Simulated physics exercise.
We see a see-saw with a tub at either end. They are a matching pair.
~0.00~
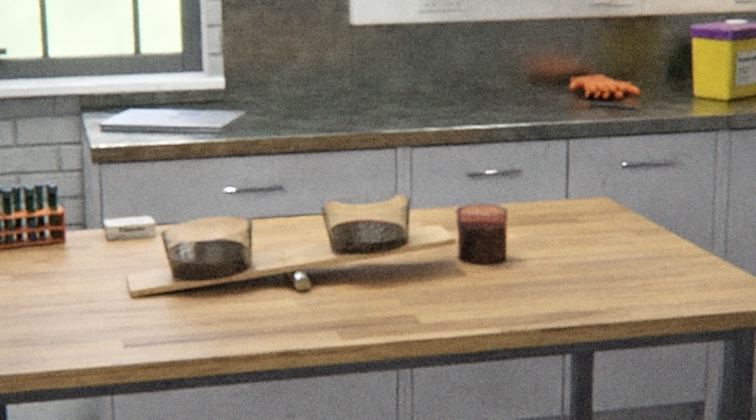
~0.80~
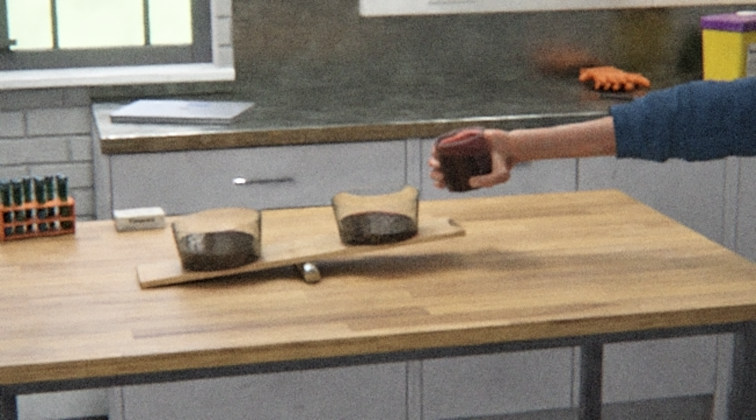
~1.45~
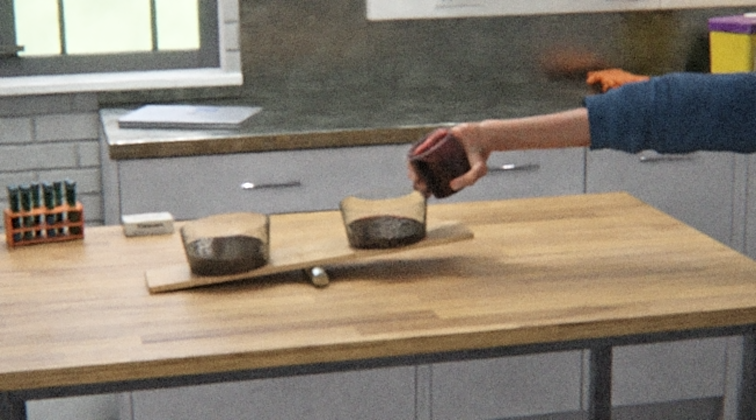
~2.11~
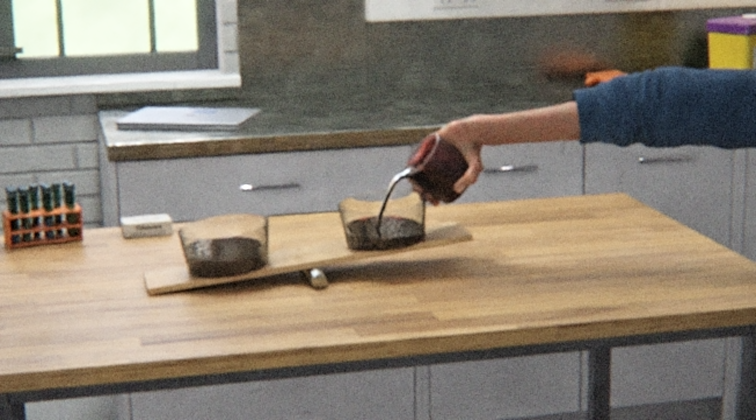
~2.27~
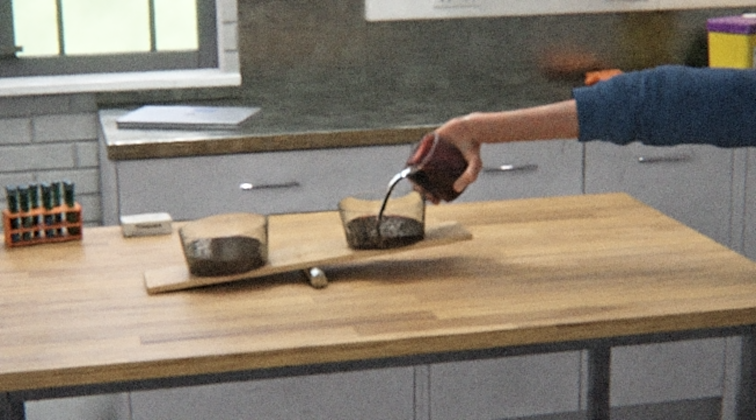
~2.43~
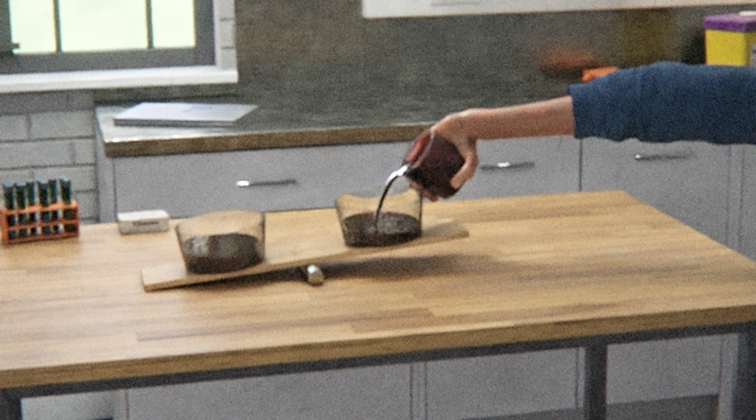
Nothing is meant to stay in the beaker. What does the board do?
The board tips the other way.
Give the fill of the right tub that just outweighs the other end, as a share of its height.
Roughly 35 per cent.
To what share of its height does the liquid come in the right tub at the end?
Close to 55 %.
After 4.1 s, the right tub is about a third full; the board has swung over, and that end is down.
After 5.3 s, the right tub is about half full; the board has swung over, and that end is down.
After 7.1 s, the right tub is about half full; the board has swung over, and that end is down.
